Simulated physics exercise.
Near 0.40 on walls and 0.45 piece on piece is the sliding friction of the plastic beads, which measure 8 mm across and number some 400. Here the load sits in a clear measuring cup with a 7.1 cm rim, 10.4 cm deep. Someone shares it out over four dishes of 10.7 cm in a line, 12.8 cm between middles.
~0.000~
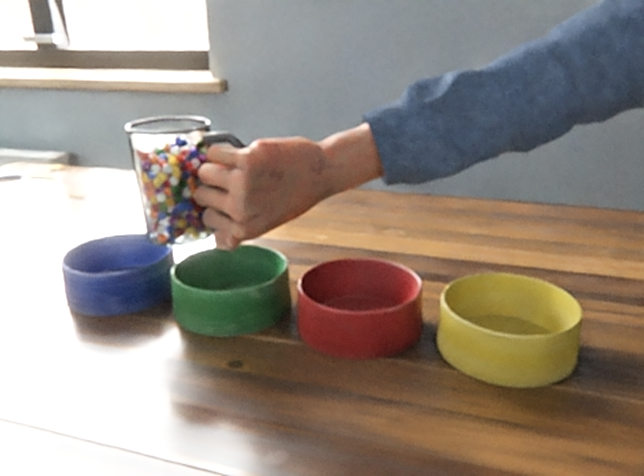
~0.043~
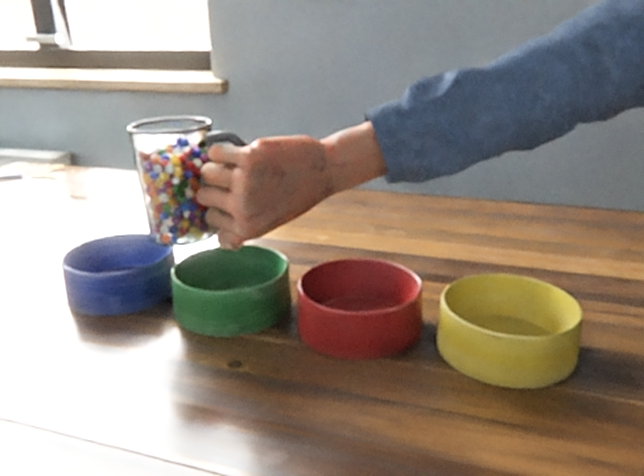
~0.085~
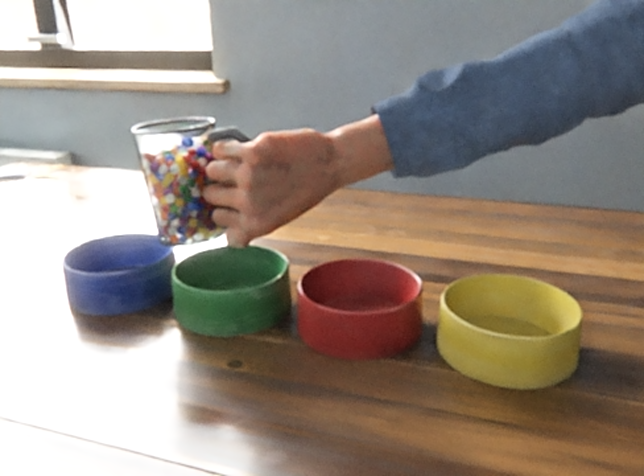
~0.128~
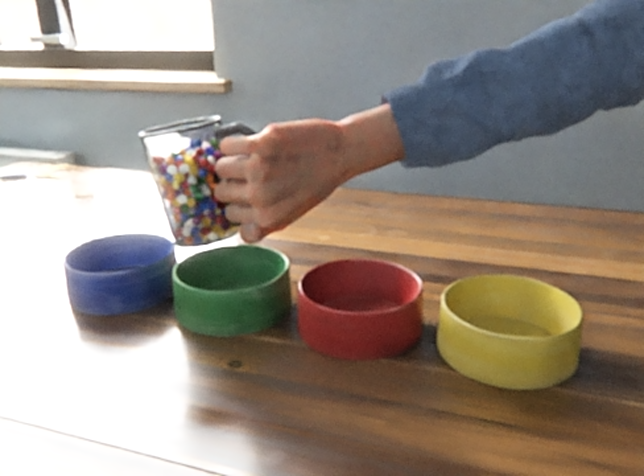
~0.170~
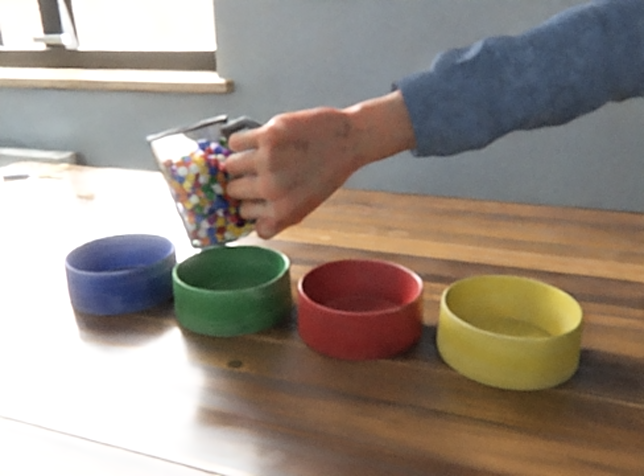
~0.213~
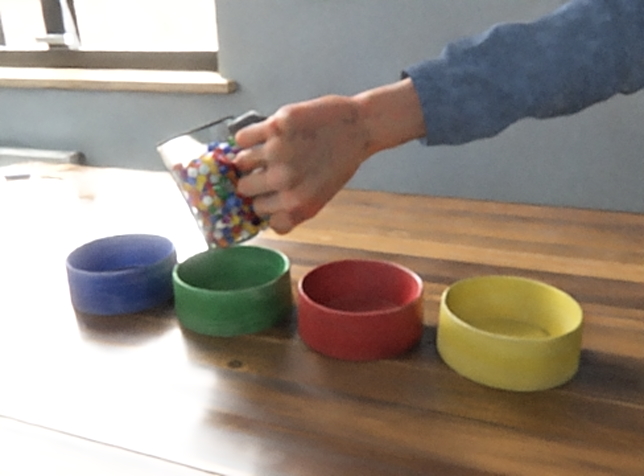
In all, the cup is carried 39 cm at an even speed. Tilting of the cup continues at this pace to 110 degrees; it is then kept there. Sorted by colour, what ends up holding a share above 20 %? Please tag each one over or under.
Red - over; blue - under; green - under; yellow - over; counter - under.
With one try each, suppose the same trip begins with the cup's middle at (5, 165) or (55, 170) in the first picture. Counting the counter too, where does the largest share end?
The winner: Green; green.
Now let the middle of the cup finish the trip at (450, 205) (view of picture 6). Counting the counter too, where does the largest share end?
The biggest share ends at red.
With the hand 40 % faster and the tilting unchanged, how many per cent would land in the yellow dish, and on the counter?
Then the yellow dish gets 90 and the counter 10.
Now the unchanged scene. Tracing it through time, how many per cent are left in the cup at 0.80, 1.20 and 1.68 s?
About 95, 35, 5 per cent.
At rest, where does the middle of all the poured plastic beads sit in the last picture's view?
I'd say roughly (406, 324).
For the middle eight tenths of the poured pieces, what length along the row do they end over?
The stretch is around 16 cm long.
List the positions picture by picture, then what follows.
The first picture shows cup at (175, 181), tilt 0 degrees, lip at (135, 124), moved 0.0 cm; middle of the pieces at (178, 190); blue dish at (118, 252); green dish at (230, 266); red dish at (360, 283); yellow dish at (510, 302).
The second picture shows cup at (178, 182), tilt 1 degrees, lip at (137, 125), moved 0.2 cm; middle of the pieces at (180, 190).
The third picture shows cup at (184, 182), tilt 4 degrees, lip at (141, 127), moved 0.8 cm; middle of the pieces at (187, 191).
The fourth picture shows cup at (195, 183), tilt 9 degrees, lip at (148, 132), moved 1.9 cm; middle of the pieces at (198, 192).
The fifth picture shows cup at (206, 184), tilt 15 degrees, lip at (156, 137), moved 3.1 cm; middle of the pieces at (210, 193).
The sixth picture shows cup at (218, 185), tilt 21 degrees, lip at (165, 143), moved 4.3 cm; middle of the pieces at (223, 193); blue dish at (122, 251); green dish at (232, 267); red dish at (360, 284); yellow dish at (511, 305). Its pace works out near 140 degrees a second; the hand travels 28 cm a second.
After 0.80 s, tilt 103 degrees; cup holds 95 %, red 5 %.
After 1.20 s, tilt 110 degrees; cup holds 35 %, red 50 %, yellow 5 %.
After 1.68 s, tilt 110 degrees; cup holds 5 %, red 50 %, yellow 35 %.
By 2.4 s all is still; red 50 %, blue 0 %, green 0 %, yellow 40 %, counter 15 %.
